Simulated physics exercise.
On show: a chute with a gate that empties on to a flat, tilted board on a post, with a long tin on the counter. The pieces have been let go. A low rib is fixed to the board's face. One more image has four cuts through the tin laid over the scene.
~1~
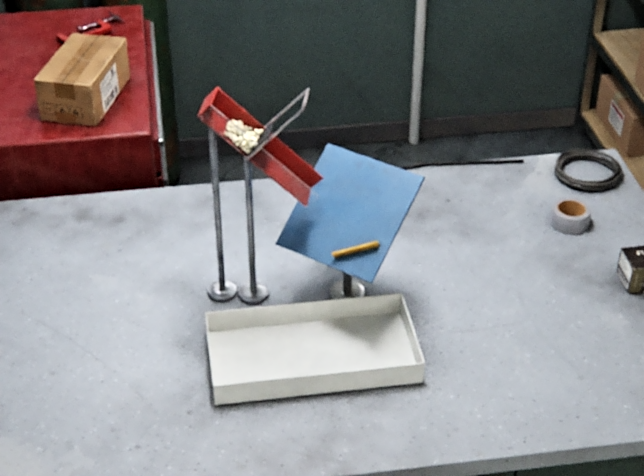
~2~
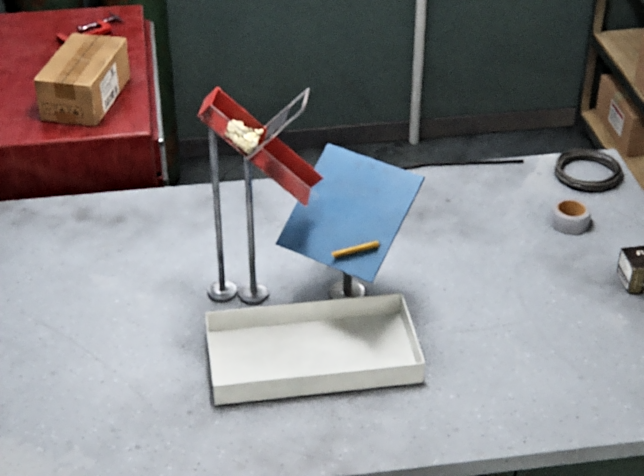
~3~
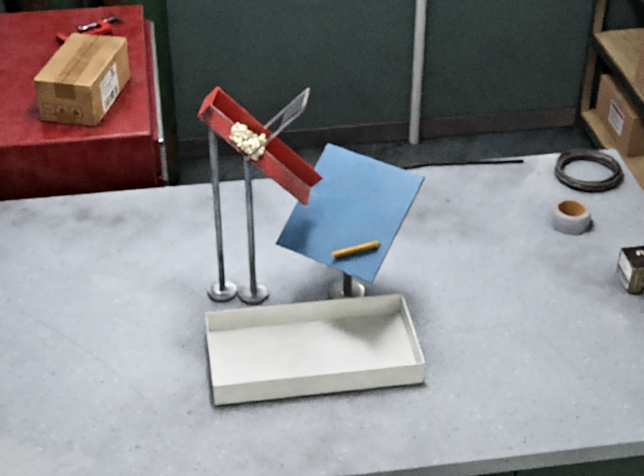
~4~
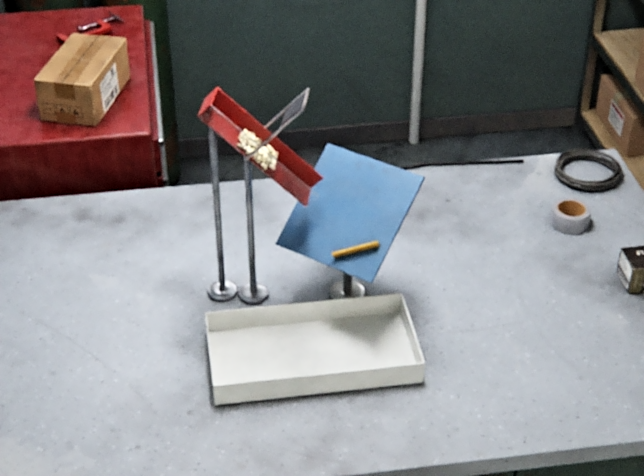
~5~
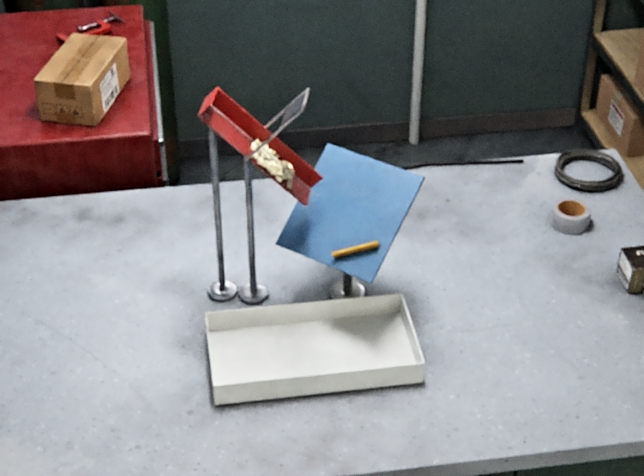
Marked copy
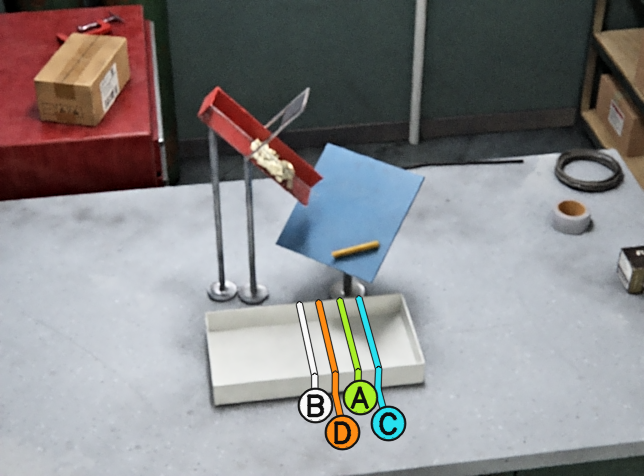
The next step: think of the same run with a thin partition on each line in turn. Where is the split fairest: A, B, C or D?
Line B.
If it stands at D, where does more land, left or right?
More lands on the left.
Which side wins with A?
Left.
On the marked copy, line A crosses the front rim at (358, 370); line B crosses the front rim at (314, 375); line C crosses the front rim at (378, 368); line D crosses the front rim at (335, 372).
For line A, of what is caught, all on the left of the divider, none on the right.
For line B, of what is caught, about half on the left of the divider, about half on the right.
For line C, of what is caught, all on the left of the divider, none on the right.
For line D, of what is caught, nearly all on the left of the divider, a stray few on the right.
